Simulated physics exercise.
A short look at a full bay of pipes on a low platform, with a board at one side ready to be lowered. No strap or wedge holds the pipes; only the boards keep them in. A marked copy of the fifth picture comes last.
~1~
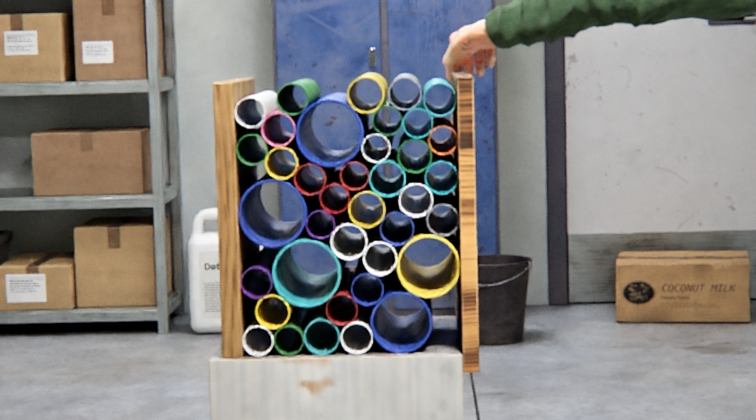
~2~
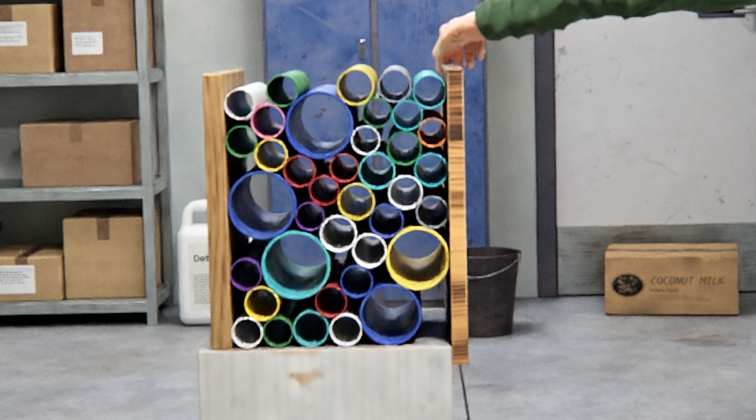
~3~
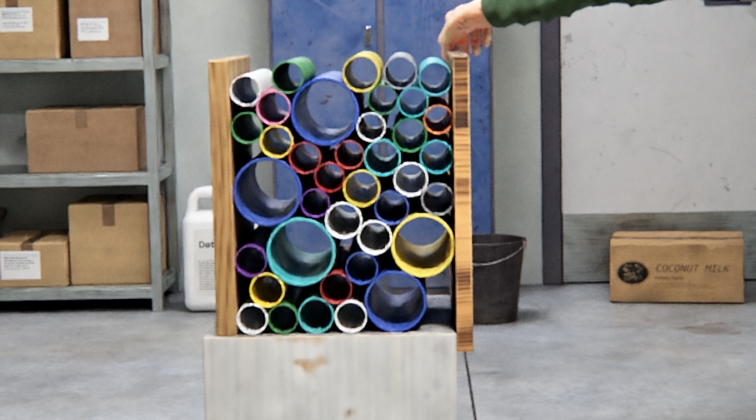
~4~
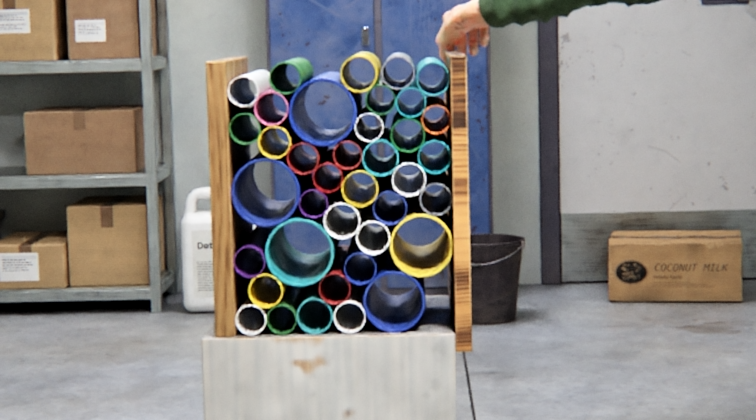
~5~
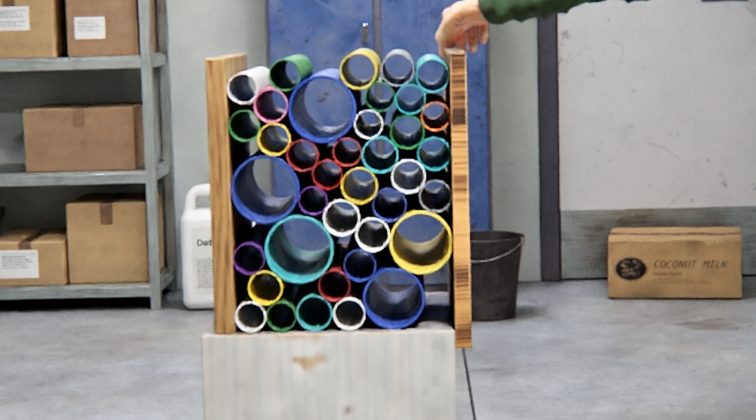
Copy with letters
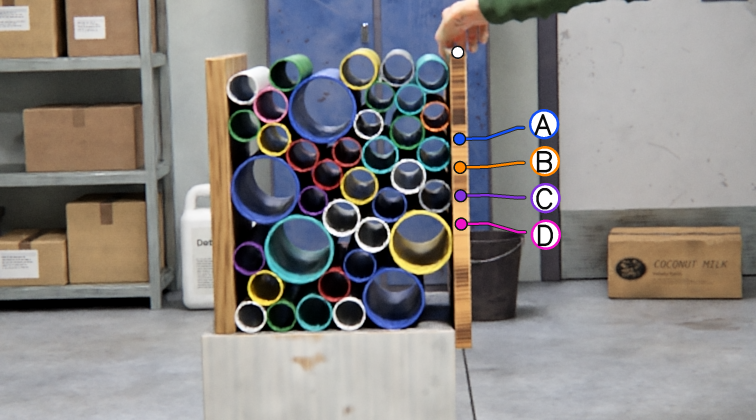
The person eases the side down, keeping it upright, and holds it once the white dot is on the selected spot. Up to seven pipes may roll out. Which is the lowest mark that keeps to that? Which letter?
Stop at B.
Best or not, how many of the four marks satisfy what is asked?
Two of the four.
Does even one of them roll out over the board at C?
Yes, at C.
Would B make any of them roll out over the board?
At B: Yes.
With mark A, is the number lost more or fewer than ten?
At A, fewer than ten.
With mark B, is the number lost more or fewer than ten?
Fewer than ten.
On the marked copy, A at (460, 139); B at (460, 168); C at (461, 196); D at (461, 224); the white dot at (458, 52).
Taking B. A third of the way, top of the board (450, 107).
Two thirds of the way, top of the board (451, 166).
When it is over, top of the board (451, 167), about four out over the board.
As for the rest, A one out over the board; C eight out over the board; D more than seven out over the board.
